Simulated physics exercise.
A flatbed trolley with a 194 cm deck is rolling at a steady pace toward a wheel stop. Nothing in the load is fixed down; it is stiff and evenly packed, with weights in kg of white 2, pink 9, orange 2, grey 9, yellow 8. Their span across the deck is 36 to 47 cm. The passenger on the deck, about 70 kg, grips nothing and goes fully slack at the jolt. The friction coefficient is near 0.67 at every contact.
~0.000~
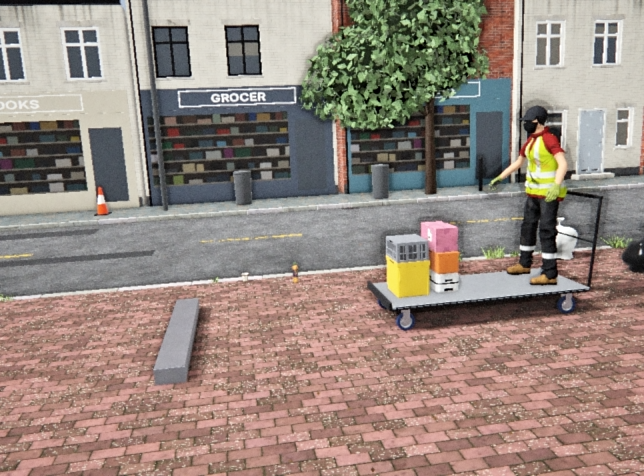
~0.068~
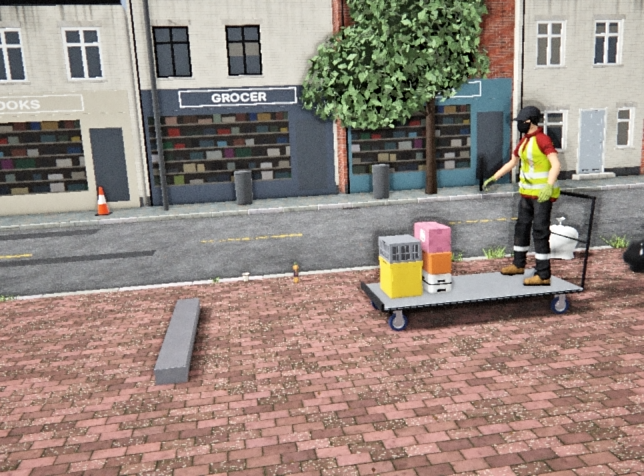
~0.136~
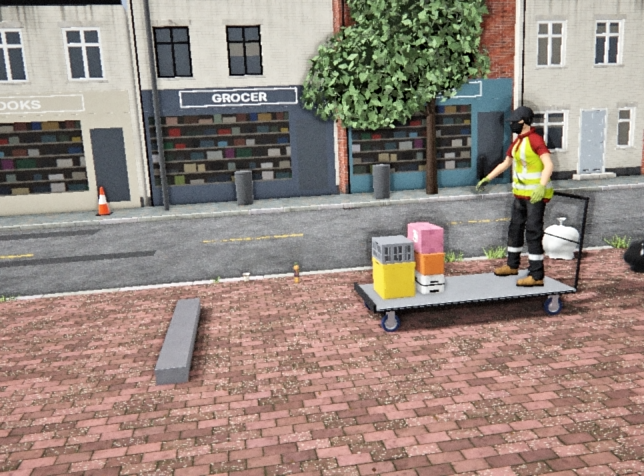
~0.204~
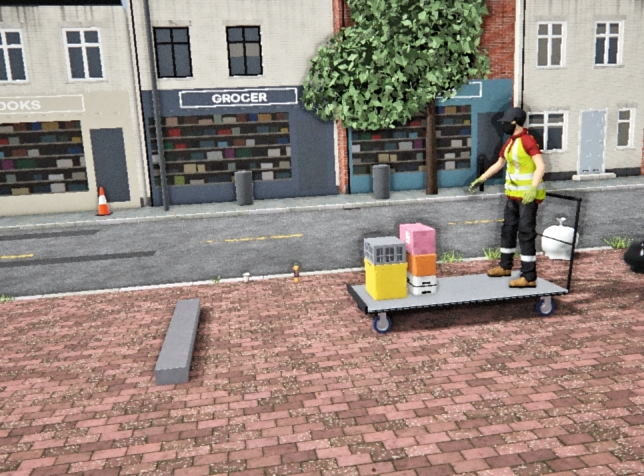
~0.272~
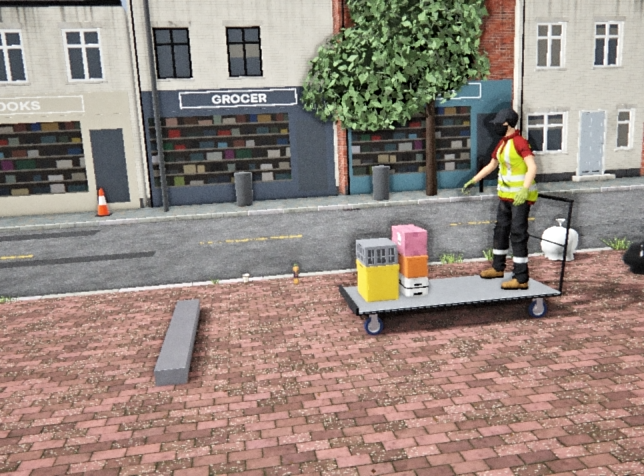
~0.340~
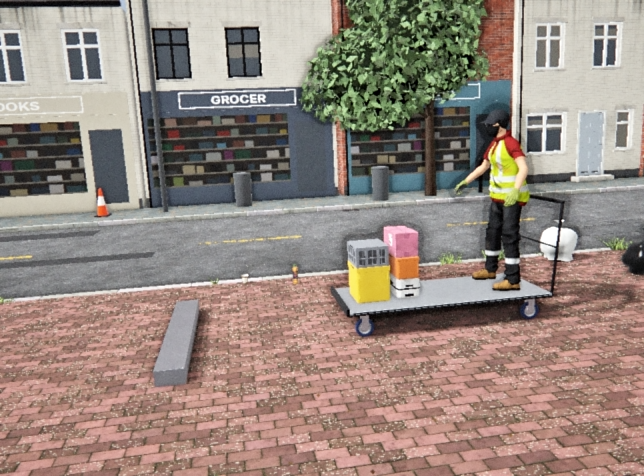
On a brick-paved area beside a road lined with shops, a flatbed trolley carries stacked crates and a standing worker in a yellow vest. It rolls slowly and steadily a short way left, toward a low grey block, while the worker holds one arm forward and the load keeps its place.
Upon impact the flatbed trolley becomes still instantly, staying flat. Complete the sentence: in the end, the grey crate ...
In the end, the grey crate has gone over the front rim.
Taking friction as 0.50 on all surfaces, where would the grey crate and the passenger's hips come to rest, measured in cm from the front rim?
Grey 10 behind, hips 140 behind.
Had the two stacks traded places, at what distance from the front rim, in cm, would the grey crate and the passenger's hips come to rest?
Grey 50 behind, hips 140 behind.
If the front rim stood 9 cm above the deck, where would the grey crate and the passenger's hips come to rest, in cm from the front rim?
Rest positions from the front rim: Grey 70 cm past; hips 140 cm behind.
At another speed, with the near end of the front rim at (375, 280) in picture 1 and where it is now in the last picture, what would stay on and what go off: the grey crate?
Grey: No longer aboard.
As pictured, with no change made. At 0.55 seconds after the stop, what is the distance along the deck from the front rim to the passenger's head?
Position: Approx. 80 cm behind the front rim.
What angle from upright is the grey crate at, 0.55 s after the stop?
I'd put the tilt near 30 degrees.
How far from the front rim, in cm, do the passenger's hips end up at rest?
Some 140 cm behind it.
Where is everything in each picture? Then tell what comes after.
The first picture shows grey crate (407, 248), white suitcase (441, 278), rim corner (391, 307); 184 cm still to roll.
The second picture shows grey crate (400, 249), white suitcase (434, 279), rim corner (383, 308); 177 cm still to roll.
The third picture shows grey crate (392, 250), white suitcase (427, 280), rim corner (375, 309); 169 cm still to roll.
The fourth picture shows grey crate (385, 251), white suitcase (419, 281), rim corner (367, 310); 161 cm still to roll.
The fifth picture shows grey crate (376, 252), white suitcase (411, 282), rim corner (358, 312); 153 cm still to roll.
The sixth picture shows grey crate (368, 253), white suitcase (403, 284), rim corner (349, 313); 146 cm still to roll. Speed about 1.1 m/s.
The wheels strike at 1.62 s.
After 2.17 s the grey crate is 1 cm behind the rim, tilted 30°, near (178, 267) in the last picture's view.
After 2.62 s the grey crate is 33 cm past the rim, tilted 70°, near (143, 309) in the last picture's view.
At the end, 3.1 s, past the rim, grey crate; behind it, white suitcase, pink parcel, orange tote, yellow tote and the passenger's hips.
